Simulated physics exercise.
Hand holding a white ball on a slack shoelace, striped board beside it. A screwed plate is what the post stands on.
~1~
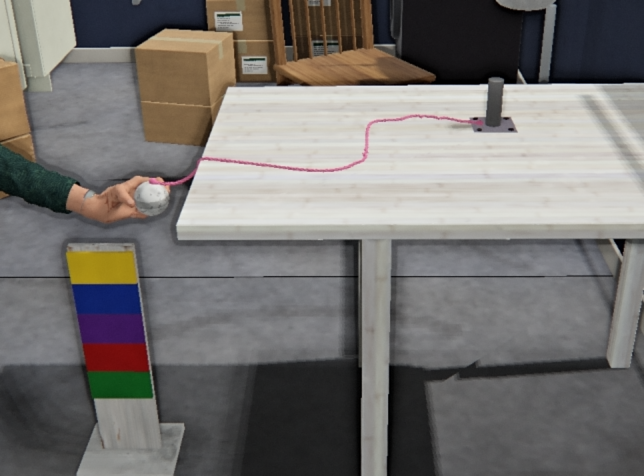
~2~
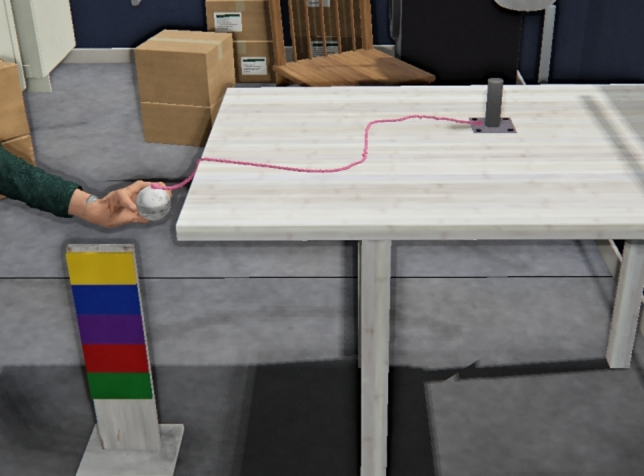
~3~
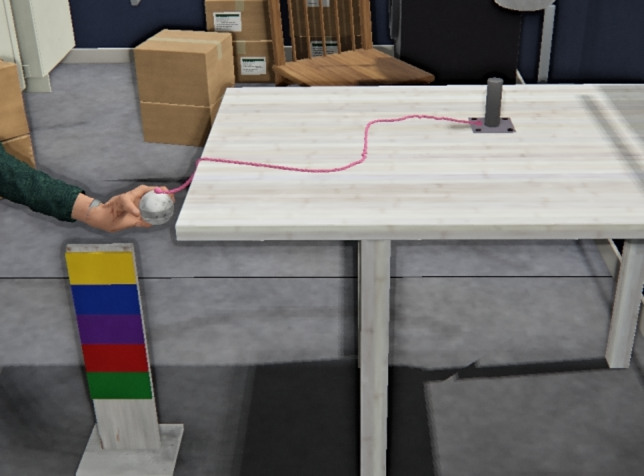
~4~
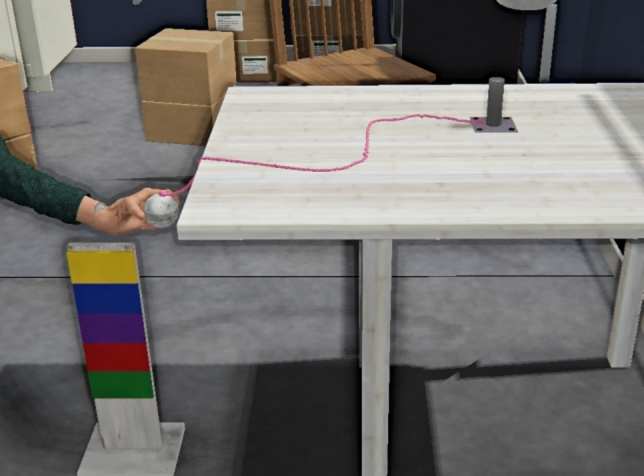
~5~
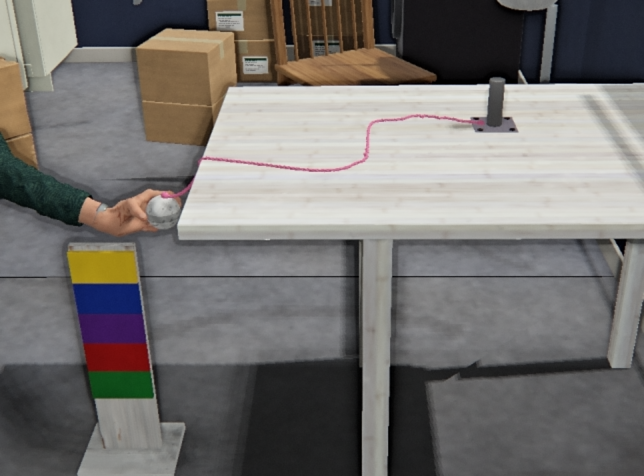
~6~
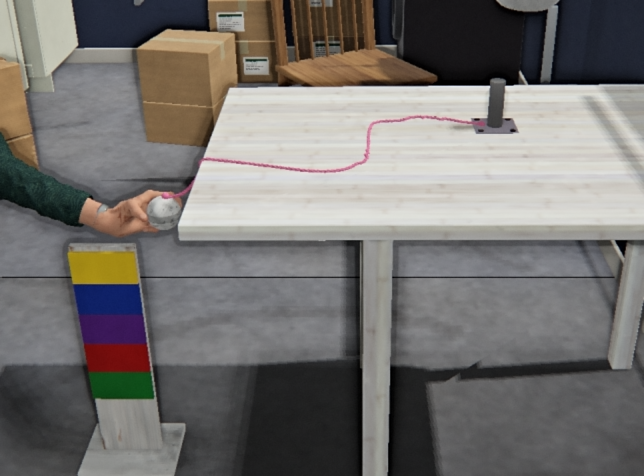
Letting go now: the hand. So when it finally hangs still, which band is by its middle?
At purple.
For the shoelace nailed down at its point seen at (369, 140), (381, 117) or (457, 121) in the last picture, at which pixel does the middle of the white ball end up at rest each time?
Going through the tries, I'd expect close to (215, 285), (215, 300) and lastly (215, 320).
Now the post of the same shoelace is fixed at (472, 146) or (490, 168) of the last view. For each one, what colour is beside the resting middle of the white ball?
The first case gives red, the second gives red.
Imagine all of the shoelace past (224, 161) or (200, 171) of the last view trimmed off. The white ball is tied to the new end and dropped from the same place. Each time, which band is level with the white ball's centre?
Taking them in turn, you'd get yellow, then blue.
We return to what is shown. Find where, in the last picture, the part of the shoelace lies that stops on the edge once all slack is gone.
About (318, 172).
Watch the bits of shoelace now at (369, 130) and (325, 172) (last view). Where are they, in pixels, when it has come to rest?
Around (338, 138), then around (209, 151).
A little later, ball near (248, 306); level with purple.
Next, ball near (206, 326); level with purple.
When it is over, ball near (217, 323); level with purple. Its centre hangs level with the purple band.
